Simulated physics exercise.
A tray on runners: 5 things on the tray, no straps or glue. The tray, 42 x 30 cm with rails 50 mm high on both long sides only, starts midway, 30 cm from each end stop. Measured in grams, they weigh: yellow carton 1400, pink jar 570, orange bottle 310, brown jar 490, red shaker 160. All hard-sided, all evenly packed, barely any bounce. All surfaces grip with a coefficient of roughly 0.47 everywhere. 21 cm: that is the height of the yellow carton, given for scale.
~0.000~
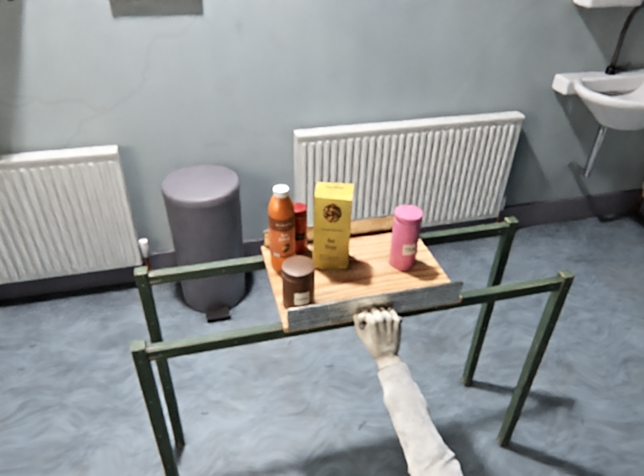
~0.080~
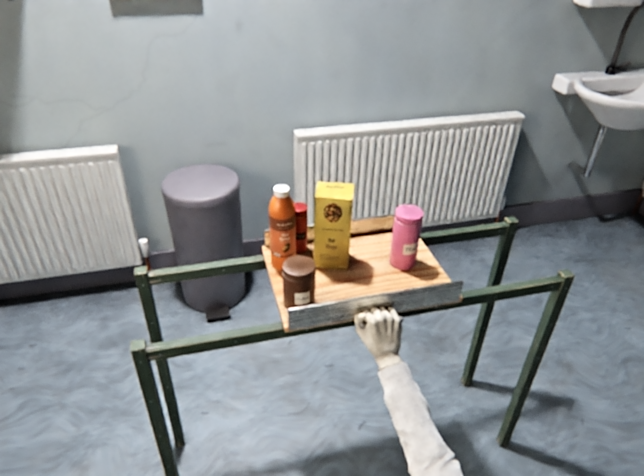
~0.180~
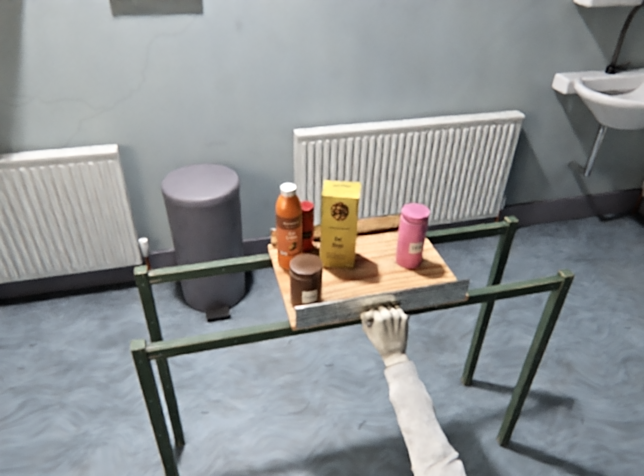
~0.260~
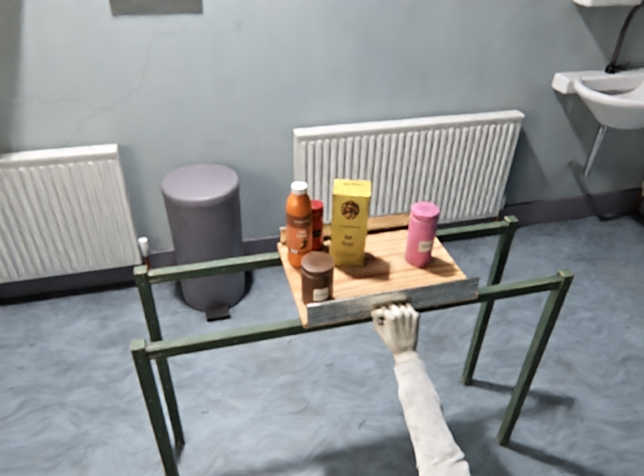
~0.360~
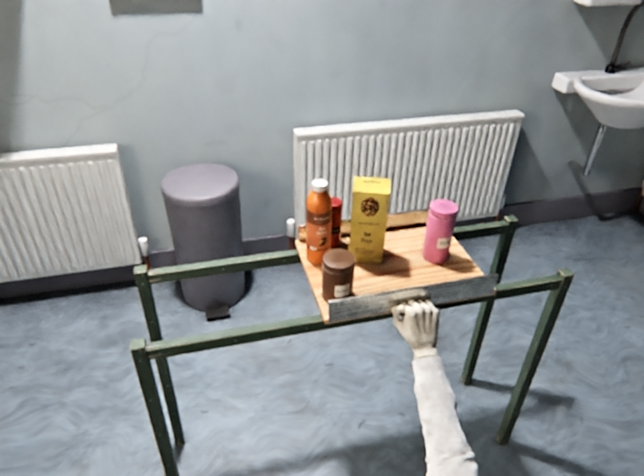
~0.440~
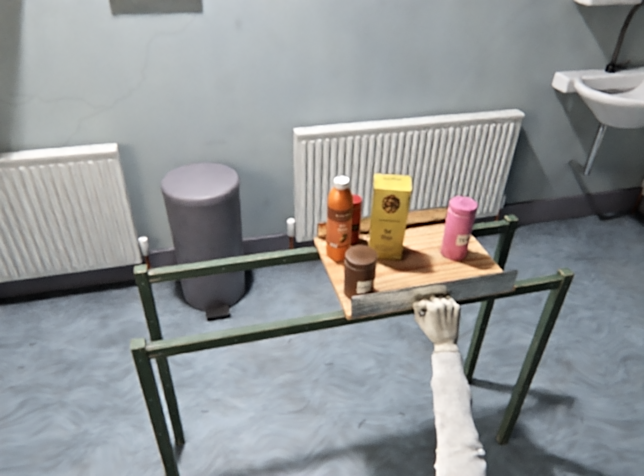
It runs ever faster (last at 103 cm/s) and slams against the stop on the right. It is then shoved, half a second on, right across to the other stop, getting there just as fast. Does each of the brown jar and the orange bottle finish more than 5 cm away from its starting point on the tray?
Verdict: The brown jar no; the orange bottle yes.
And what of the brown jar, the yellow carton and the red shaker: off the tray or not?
At the end the brown jar remains on its base, the yellow carton remains on its base and the red shaker remains on its base.
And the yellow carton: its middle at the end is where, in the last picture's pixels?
In the last view, its centre sits near (213, 243).
After 0.84 s, tray moved 30 cm right; pink jar now off the tray; orange bottle 40° off upright near (437, 207); brown jar moved 10 cm near (458, 258).
After 1.74 s, tray moved 13 cm right; orange bottle 63° off upright near (377, 219); brown jar moved 10 cm near (392, 268); red shaker on its side.
After 2.44 s, tray moved 30 cm left; orange bottle 71° off upright near (165, 258); red shaker on its side.
In the end (3.2 s), off the tray, pink jar and orange bottle; toppled on the tray, red shaker; the other 2 under 5 cm from the start. In the last view, brown jar near (162, 303).
